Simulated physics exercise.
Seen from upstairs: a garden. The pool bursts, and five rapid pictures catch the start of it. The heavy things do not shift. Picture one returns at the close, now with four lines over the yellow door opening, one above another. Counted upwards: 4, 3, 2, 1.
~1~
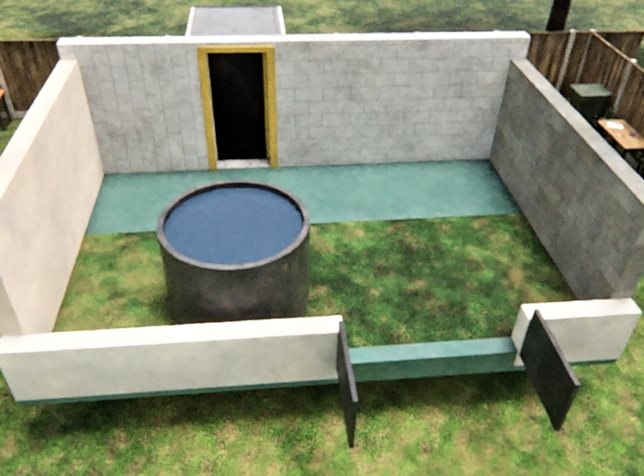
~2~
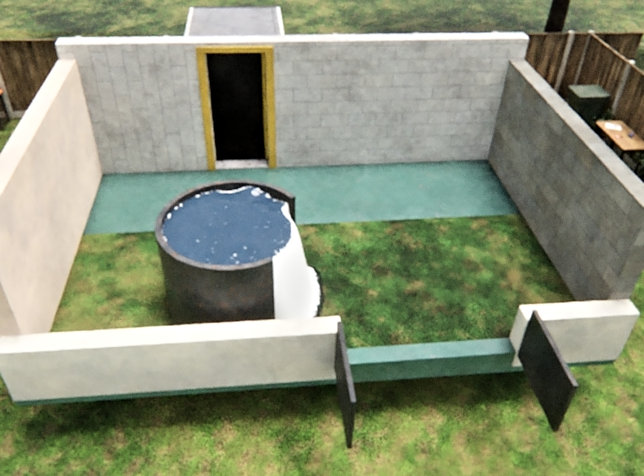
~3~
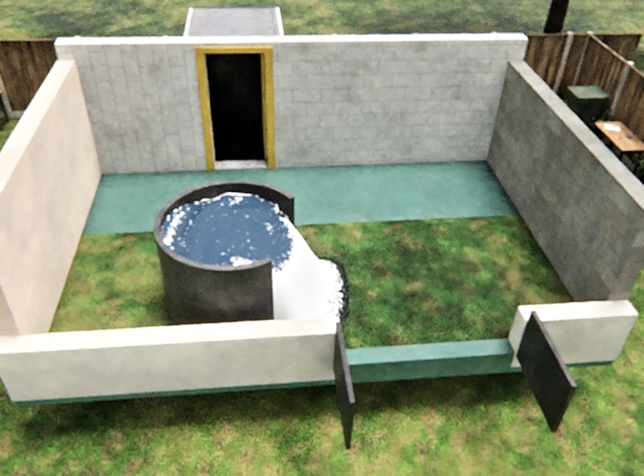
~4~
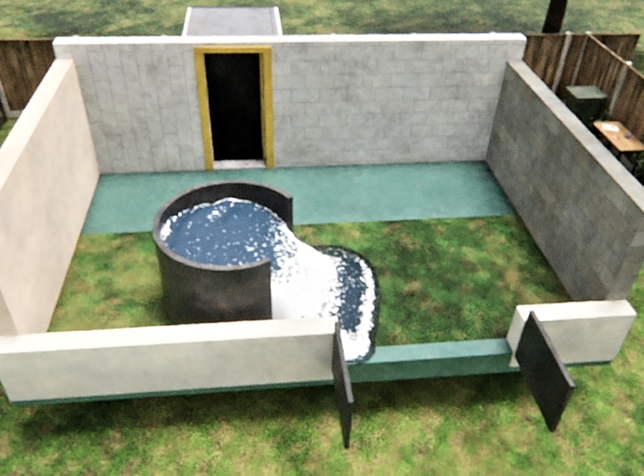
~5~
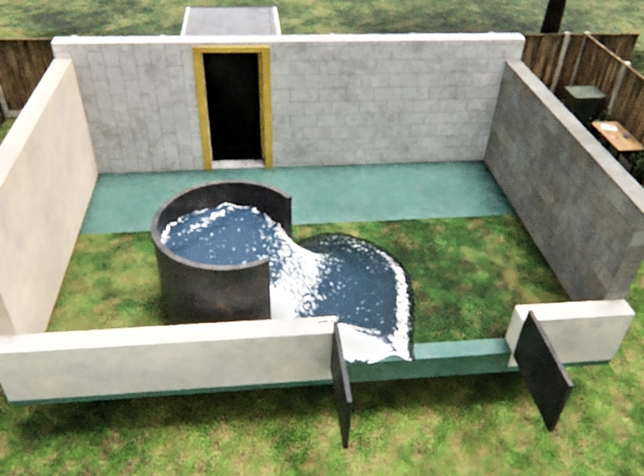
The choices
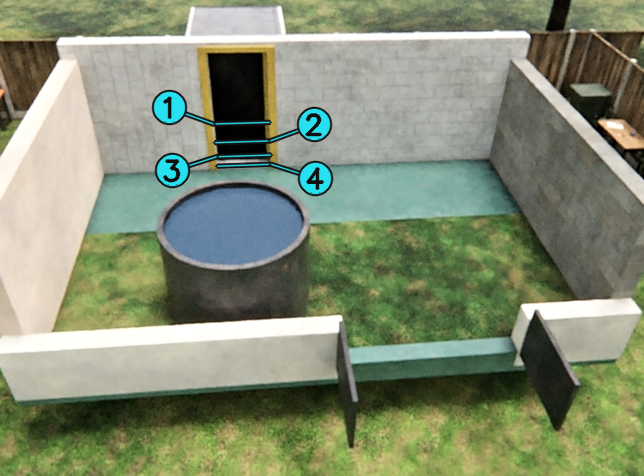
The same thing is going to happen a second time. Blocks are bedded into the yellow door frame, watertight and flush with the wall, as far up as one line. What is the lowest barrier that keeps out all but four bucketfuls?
The limit is 4.
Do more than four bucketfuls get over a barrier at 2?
No, that is safe.
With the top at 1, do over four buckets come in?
No, not at all.
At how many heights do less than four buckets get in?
All four.
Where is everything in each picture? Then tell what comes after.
Water in the pool at rest, its middle at (235, 225); foot of the yellow doorway at (244, 168); open gate at (433, 307), in the first picture.
In the second picture, 1 % of the ground under water, visible out to (307, 269).
In the third picture, 4 % of the ground under water, visible out to (333, 262).
In the fourth picture, 8 % of the ground under water, visible out to (351, 252).
In the fifth picture, 13 % of the ground under water, visible out to (389, 256).
In cyan, 1 at (241, 123); 2 at (242, 141); 3 at (243, 155); 4 at (244, 165); from the bottom up 4, 3, 2, 1.
If 1 is chosen, nothing gets over.
If 2 is chosen, nothing gets over.
If 3 is chosen, nothing gets over.
If 4 is chosen, nothing gets over.
